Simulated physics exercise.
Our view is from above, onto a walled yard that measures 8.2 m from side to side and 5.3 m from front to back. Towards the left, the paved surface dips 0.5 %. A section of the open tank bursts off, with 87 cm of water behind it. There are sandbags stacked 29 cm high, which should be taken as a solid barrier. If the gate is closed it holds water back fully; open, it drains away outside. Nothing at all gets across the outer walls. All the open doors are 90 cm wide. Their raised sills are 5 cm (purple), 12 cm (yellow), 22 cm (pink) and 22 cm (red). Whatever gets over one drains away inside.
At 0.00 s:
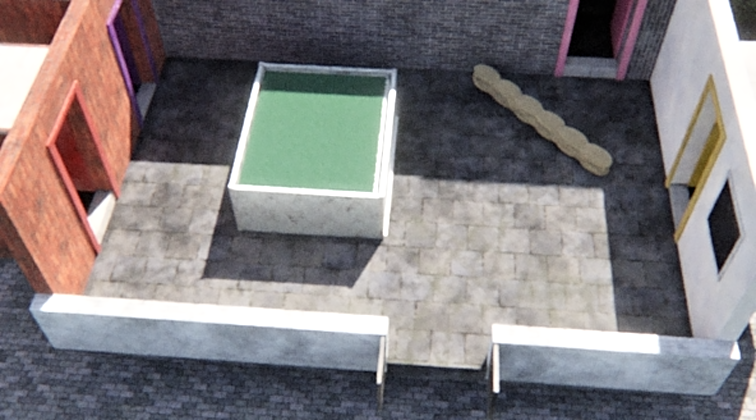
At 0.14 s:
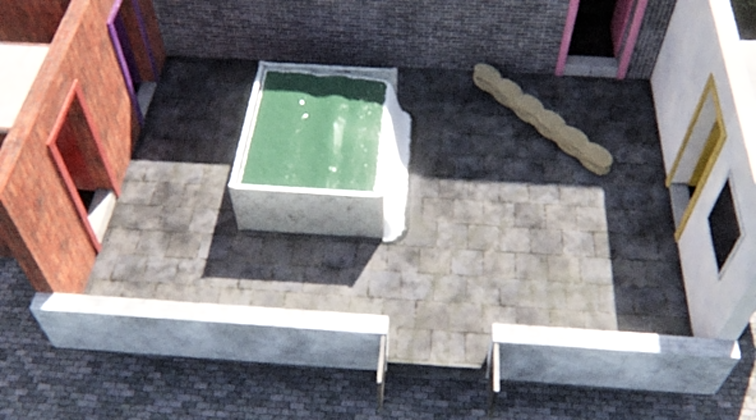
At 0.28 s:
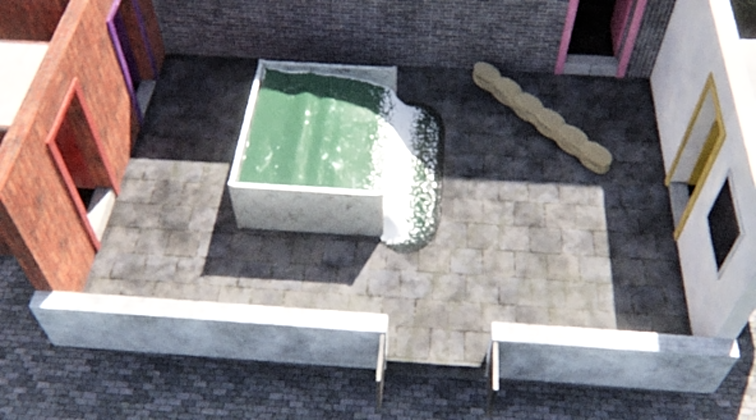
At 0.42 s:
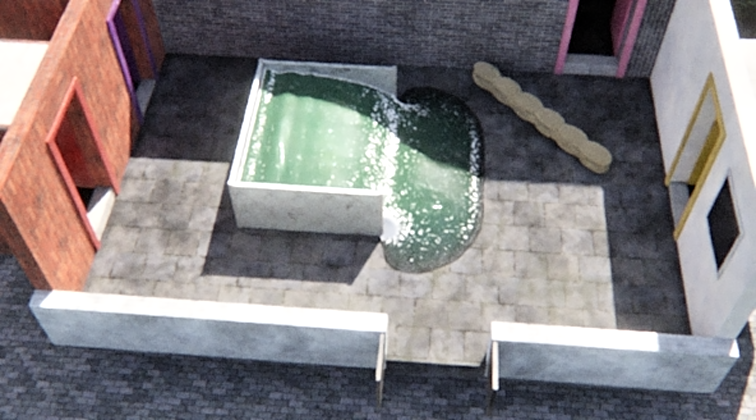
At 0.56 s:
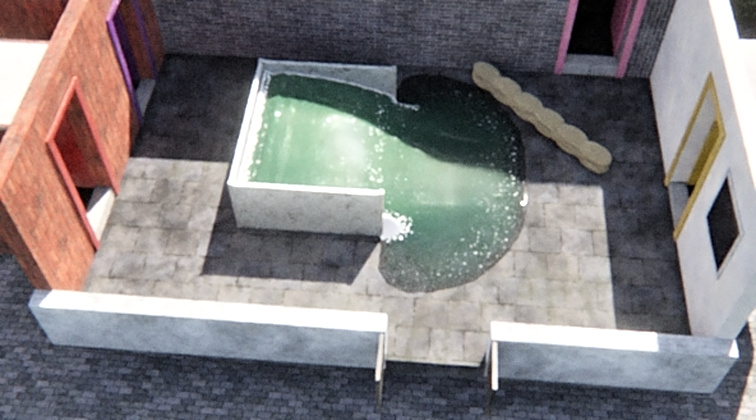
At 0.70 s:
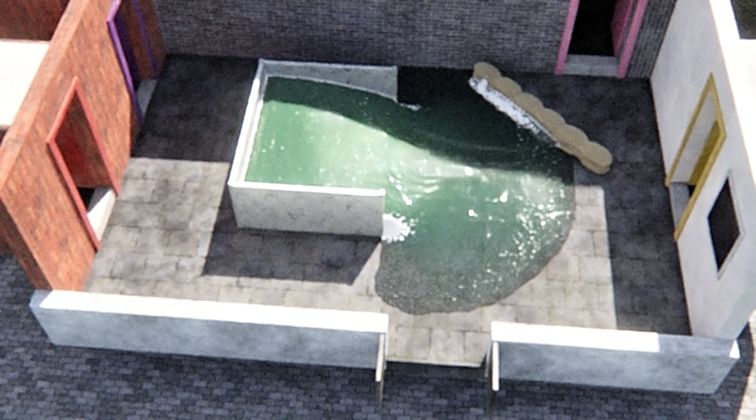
An open white-walled tank of green water stands left of centre in a grey paved yard, seen from above by a camera that stays still. Brick and white walls enclose the yard, with red, purple, pink and yellow doorways around it and tan sandbags lying diagonally at upper right. The tank's right side bursts, and foaming water pours out, spreads rightward across the paving and reaches the sandbags.
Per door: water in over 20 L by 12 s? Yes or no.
Purple door yes, yellow door yes, pink door no, red door no.
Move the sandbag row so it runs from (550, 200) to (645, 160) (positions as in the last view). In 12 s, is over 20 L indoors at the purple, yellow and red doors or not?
So then purple is beyond it, yellow is beyond it and red is inside it.
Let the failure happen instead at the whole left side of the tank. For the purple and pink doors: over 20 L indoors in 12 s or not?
The purple door comes out more than that and the pink door less than that.
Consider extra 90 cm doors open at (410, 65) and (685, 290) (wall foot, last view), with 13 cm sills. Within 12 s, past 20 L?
Door 1: Lower; door 2: Higher.
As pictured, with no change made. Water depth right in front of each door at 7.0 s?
You'd get purple at 8 cm, yellow at 10 cm, pink at 11 cm, and red at 16 cm.
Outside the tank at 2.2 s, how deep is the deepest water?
Max around 55 cm.
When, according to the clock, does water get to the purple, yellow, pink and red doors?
So, purple at 4.5 s, then yellow at 1.0 s, pink at 1.8 s, and red at 6.0 s.
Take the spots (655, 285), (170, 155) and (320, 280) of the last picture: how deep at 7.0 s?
About 10, 3 and 5 cm respectively.
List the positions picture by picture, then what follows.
The first frame shows the open tank at (318, 130) is whole and still, 87 cm deep.
In the second frame, the front is at (391, 241), 1.3 m from the gap at (387, 156); 0.7 m2 of floor is under water; 87 cm left at the back of the open tank.
In the third frame, the front is at (406, 247), 1.5 m from the gap at (386, 158); 1.9 m2 of floor is under water; 87 cm left at the back of the open tank.
In the fourth frame, water pours out at (386, 159) and has run 1.9 m, to (430, 266); typically 13 cm deep outside, 79 cm at the open tank's back.
In the fifth frame, water pours out at (386, 160) and has run 2.3 m, to (468, 276); typically 11 cm deep outside, 73 cm at the open tank's back.
In the sixth frame, water pours out at (386, 161) and has run 2.8 m, to (566, 227); typically 9 cm deep outside, 74 cm at the open tank's back.
After 1.4 s water covers 45 % of the floor and is deepest (43 cm) near (561, 150); purple door not reached, yellow door 23 cm at the sill, 51 L in, pink door not reached, red door not reached.
After 2.2 s water covers 50 % of the floor and is deepest (55 cm) near (687, 364); purple door not reached, yellow door 34 cm at the sill, 250 L in, pink door 1 cm at the sill, 0 L in, red door not reached.
After 3.5 s water covers 55 % of the floor and is deepest (40 cm) near (673, 363); purple door not reached, yellow door 23 cm at the sill, 430 L in, pink door 3 cm at the sill, 0 L in, red door not reached.
After 7.0 s water covers 90 % of the floor and is deepest (24 cm) near (86, 322); purple door 8 cm at the sill, 19 L in, yellow door 10 cm at the sill, 495 L in, pink door 11 cm at the sill, 0 L in, red door 16 cm at the sill, 0 L in.
After 12.0 s water covers 95 % of the floor and is deepest (14 cm) near (147, 110); purple door 13 cm at the sill, 134 L in, yellow door 6 cm at the sill, 496 L in, pink door 9 cm at the sill, 0 L in, red door 10 cm at the sill, 0 L in.
